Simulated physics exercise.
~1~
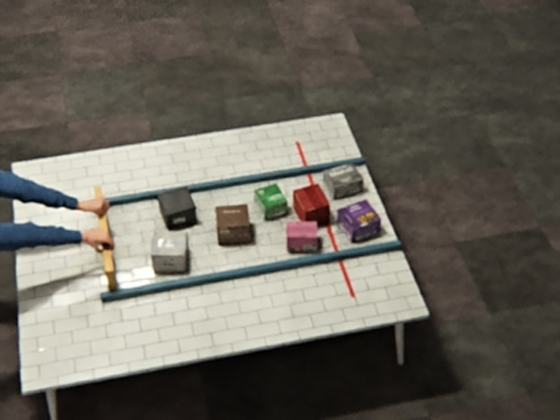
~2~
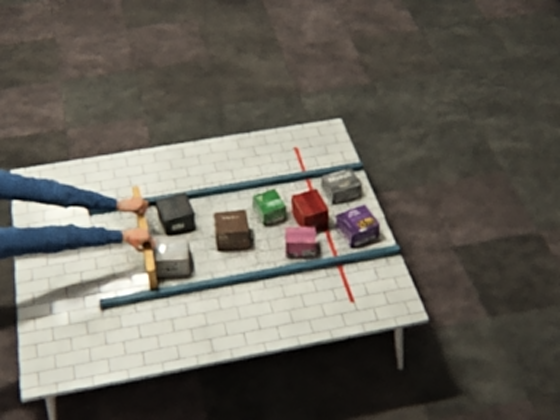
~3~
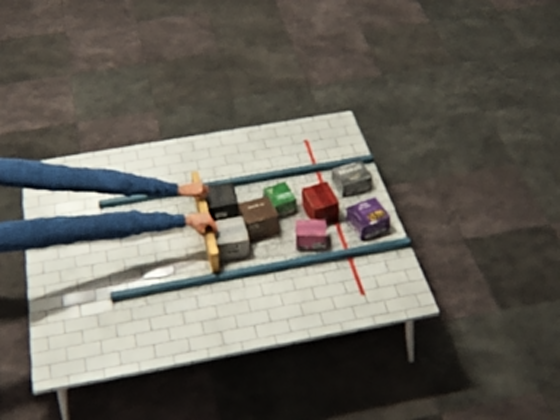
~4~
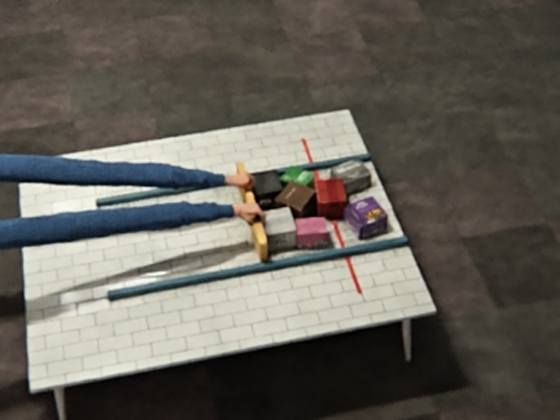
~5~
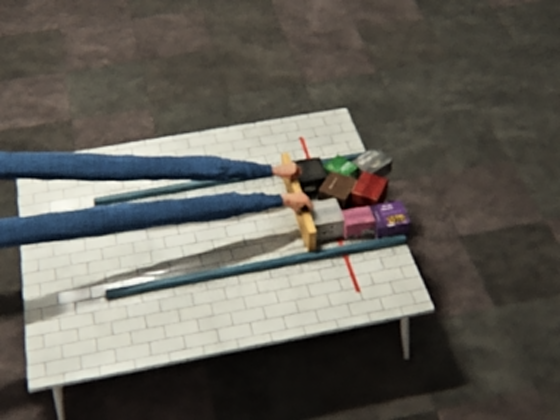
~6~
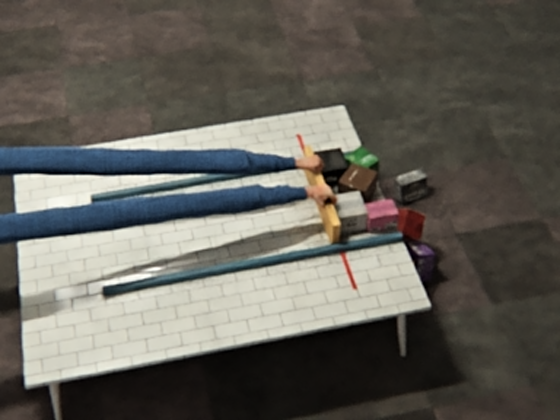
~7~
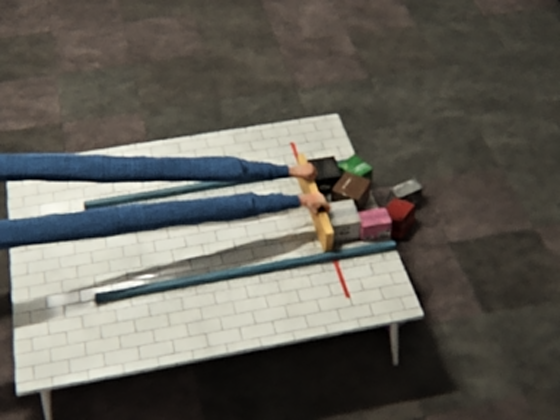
At the start, two blue-sleeved arms hold a yellow plank upright at the left of a white tiled table, with a scatter of coloured boxes lying between two blue rails. The hands push the plank right, and it first meets the white parcel and the black box. These slide into the brown box, and the crowded group presses on towards the table's right edge, past a red line. The red, purple and grey boxes go over the edge and drop. The plank stops near the red line, with the green, black, brown, white and pink boxes still bunched by the edge.
